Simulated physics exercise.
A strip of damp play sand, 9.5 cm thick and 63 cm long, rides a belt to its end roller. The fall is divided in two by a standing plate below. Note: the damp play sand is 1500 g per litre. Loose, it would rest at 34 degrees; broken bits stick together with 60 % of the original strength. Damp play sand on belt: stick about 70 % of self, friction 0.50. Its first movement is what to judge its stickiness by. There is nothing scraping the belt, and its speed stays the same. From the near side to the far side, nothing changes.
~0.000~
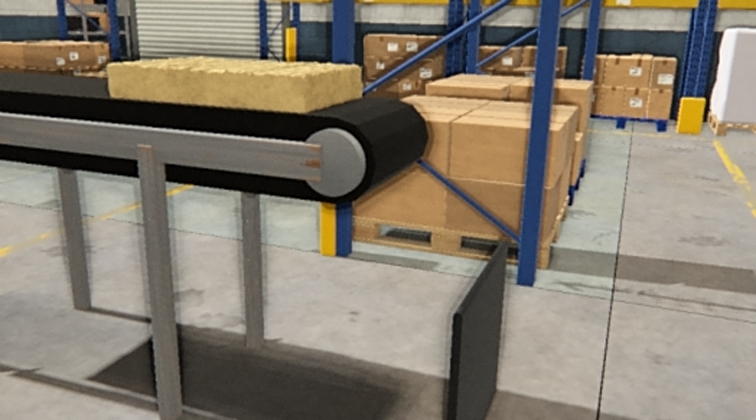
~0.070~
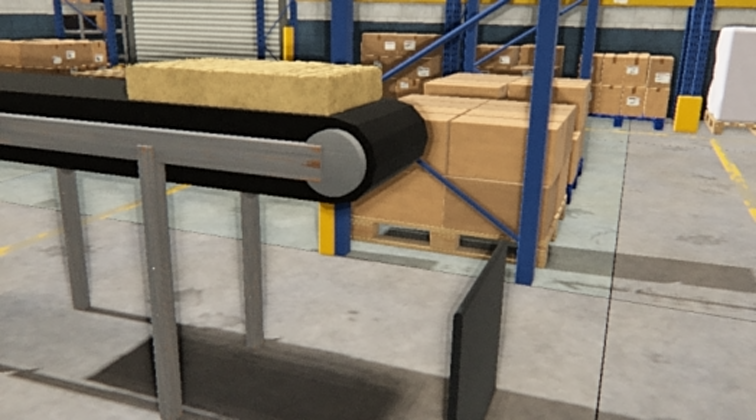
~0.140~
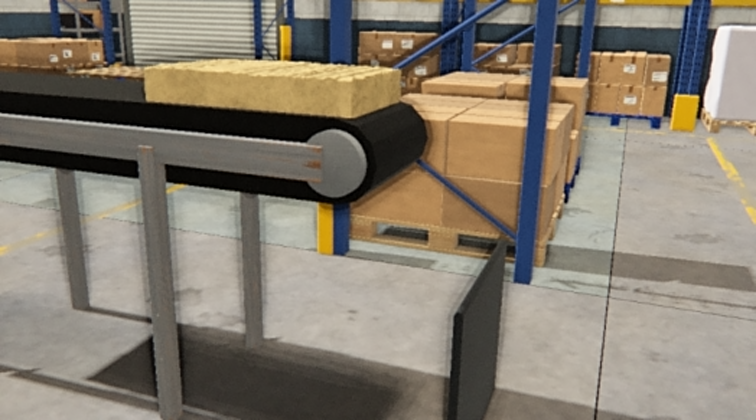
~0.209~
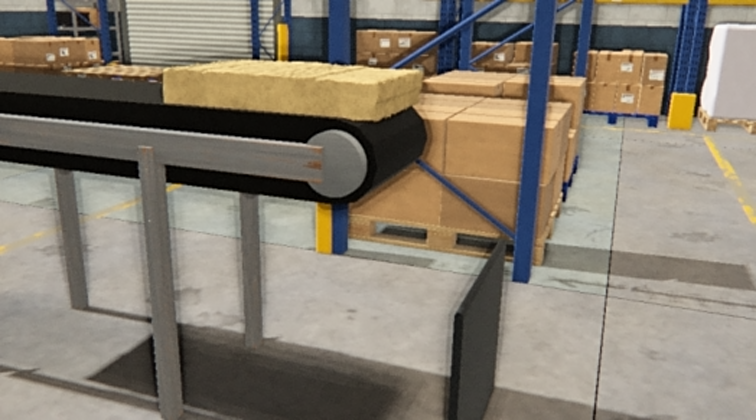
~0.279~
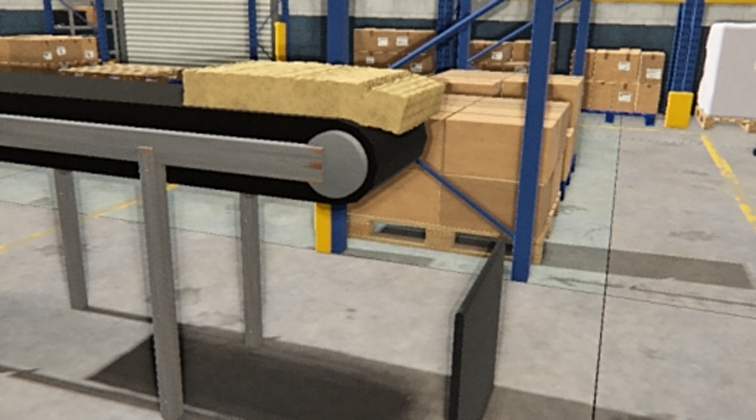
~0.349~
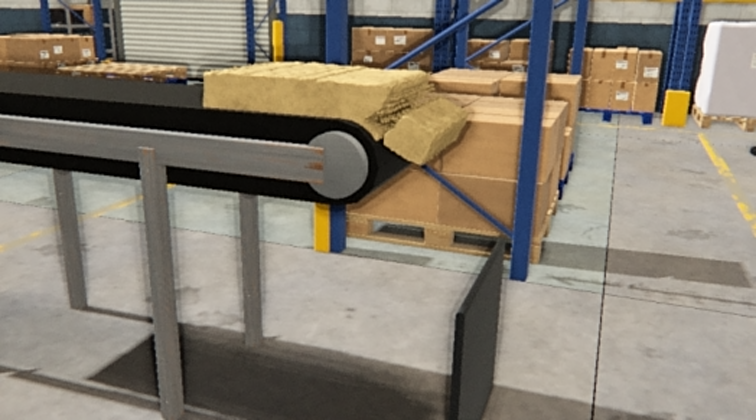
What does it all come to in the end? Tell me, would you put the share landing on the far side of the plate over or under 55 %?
I would say over.
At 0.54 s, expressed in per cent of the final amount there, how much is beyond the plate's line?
Close to 10 percent.
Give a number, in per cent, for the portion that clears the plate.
That share is some 70 percent.
After 0.54 s, 10 % is beyond the plate's line.
After 0.76 s, 30 % is beyond the plate's line.
After 0.99 s, 54 % is beyond the plate's line.
After 1.21 s, 70 % is beyond the plate's line.
After 2.43 s, at the end, 69 % is beyond the plate's line.
